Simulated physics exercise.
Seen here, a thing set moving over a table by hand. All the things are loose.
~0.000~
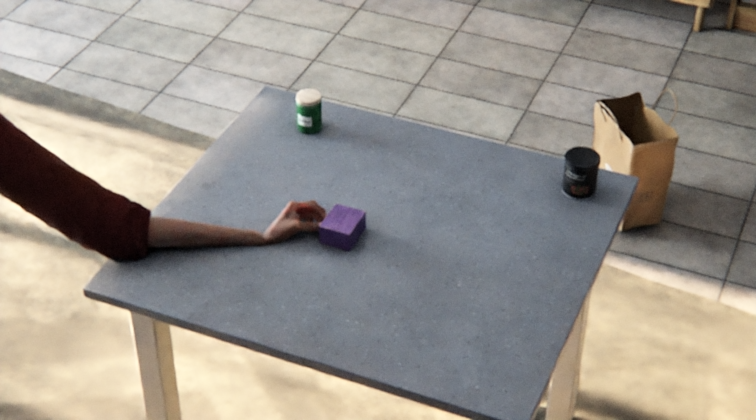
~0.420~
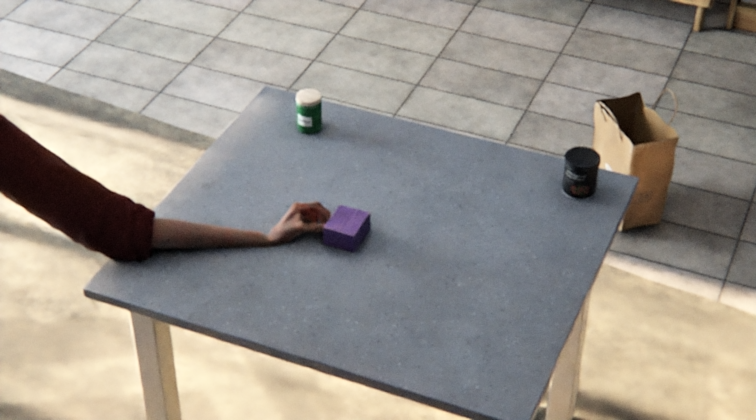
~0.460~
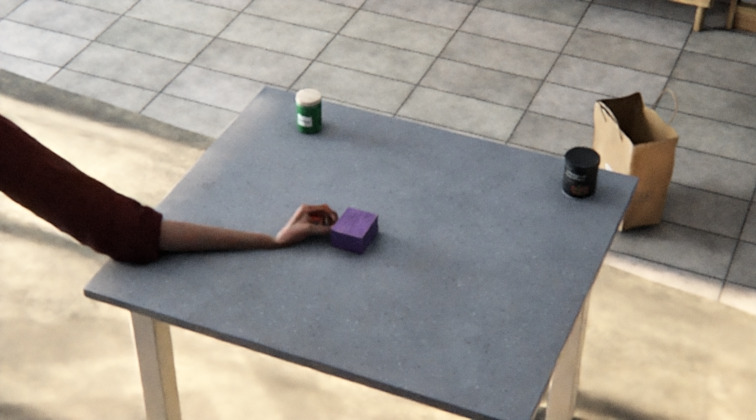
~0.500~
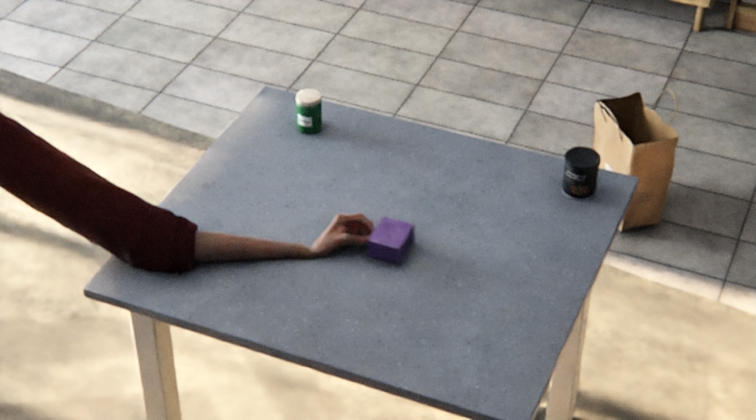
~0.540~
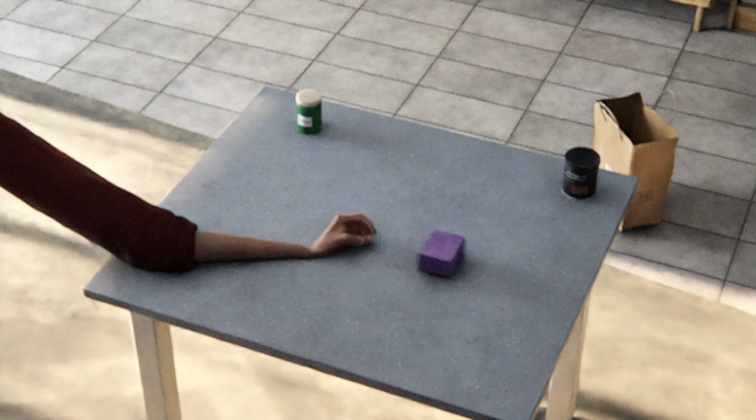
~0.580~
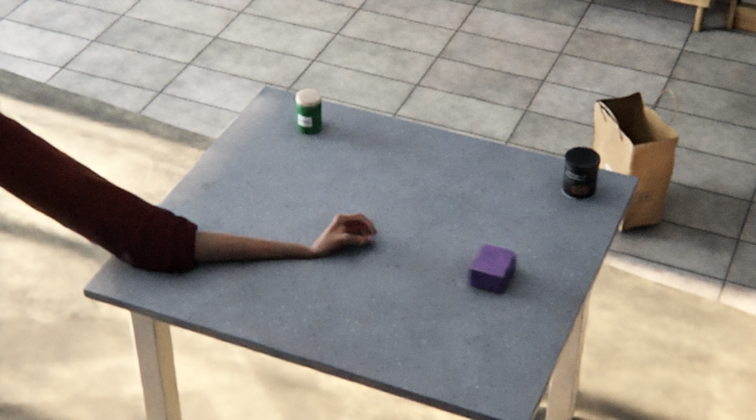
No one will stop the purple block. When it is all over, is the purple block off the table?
The purple block drops to the floor.
Around 0.78 s, purple block now off the table.
Around 1.08 s, things are still on the move.
Finally (1.3 s), off the table, purple block.
